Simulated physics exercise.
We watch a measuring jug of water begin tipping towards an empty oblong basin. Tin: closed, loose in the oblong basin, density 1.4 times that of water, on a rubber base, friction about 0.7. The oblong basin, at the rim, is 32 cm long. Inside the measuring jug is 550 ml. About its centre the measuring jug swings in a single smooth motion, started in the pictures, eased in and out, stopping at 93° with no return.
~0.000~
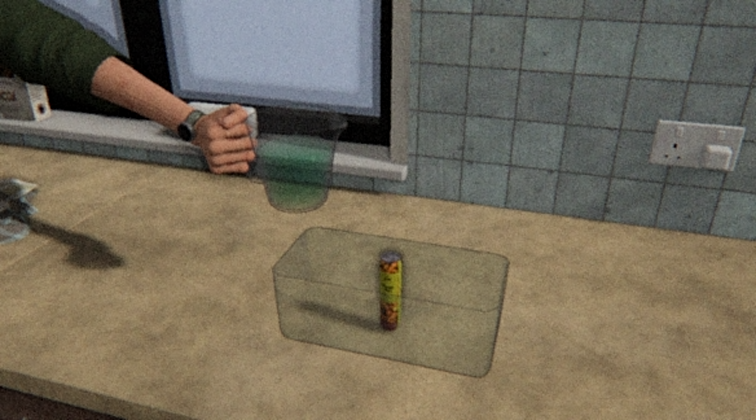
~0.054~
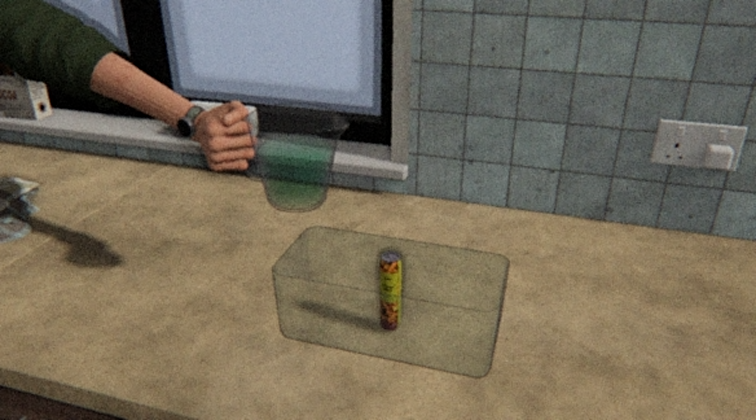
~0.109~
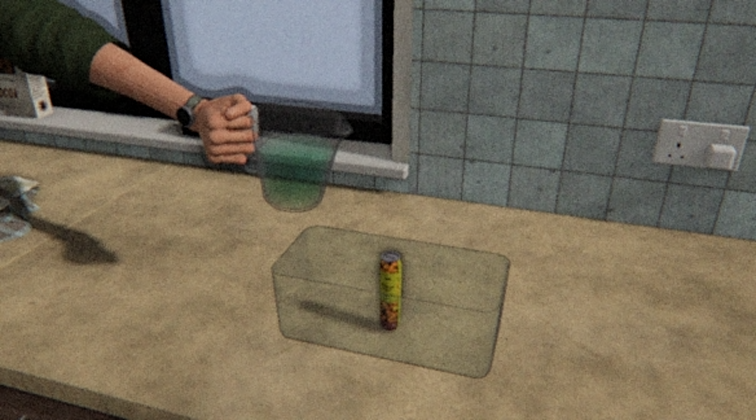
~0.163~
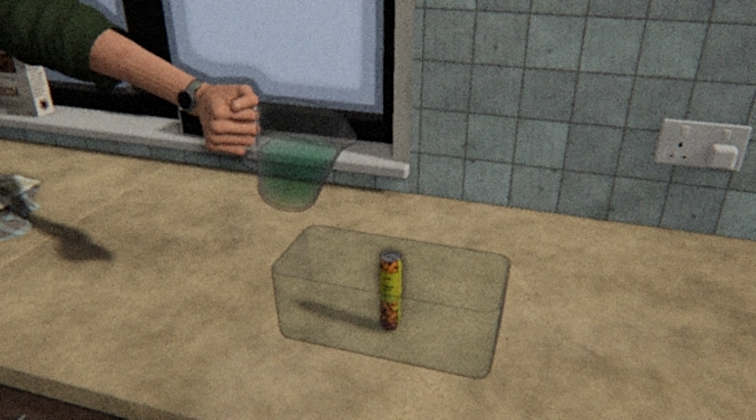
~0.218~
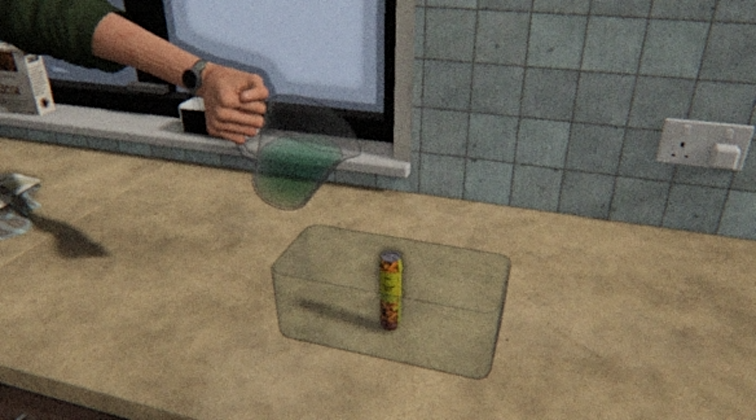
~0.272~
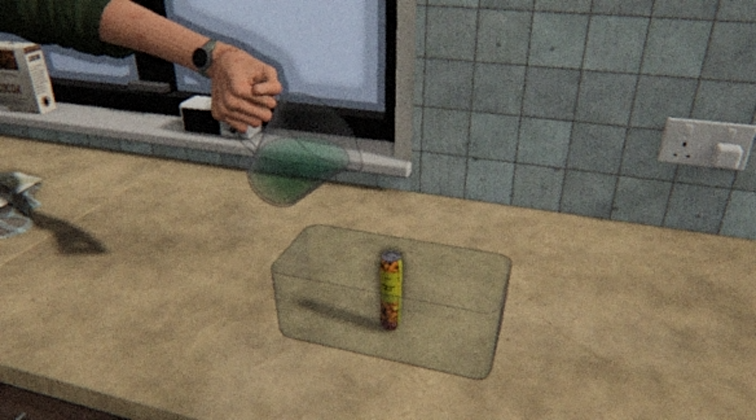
A hand at the upper left held a clear jug of greenish water and smoothly tilted it rightward toward a see-through oblong basin on the counter, where a small, colourful tin stood upright and still.
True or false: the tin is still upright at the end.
False.
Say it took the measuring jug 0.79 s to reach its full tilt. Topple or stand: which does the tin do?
So the tin will tip over.
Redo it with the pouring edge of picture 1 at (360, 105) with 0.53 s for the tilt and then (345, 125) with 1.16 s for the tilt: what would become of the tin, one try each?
First it stays on its base; then it tips over.
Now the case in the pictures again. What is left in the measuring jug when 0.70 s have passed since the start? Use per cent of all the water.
18 %.
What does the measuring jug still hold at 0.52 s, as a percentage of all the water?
60 %.
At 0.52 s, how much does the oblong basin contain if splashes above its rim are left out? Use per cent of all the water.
Roughly 10 percent of it.
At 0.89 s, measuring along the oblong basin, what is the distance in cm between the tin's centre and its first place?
Around 8 cm.
Then, 0.52 s in, the tilt is 89° and 61 per cent is still to pour; the tin stands where it began.
Then, 0.70 s in, the tilt is 93° and 19 per cent is still to pour; the tin leans 10°.
Then, 0.89 s in, the tilt is 93° and 4 per cent is still to pour; the tin lies on its side.
Then, 1.10 s in, the tilt is 93° and 1 per cent is still to pour; the tin lies on its side.
Finally, the tin lies on its side.
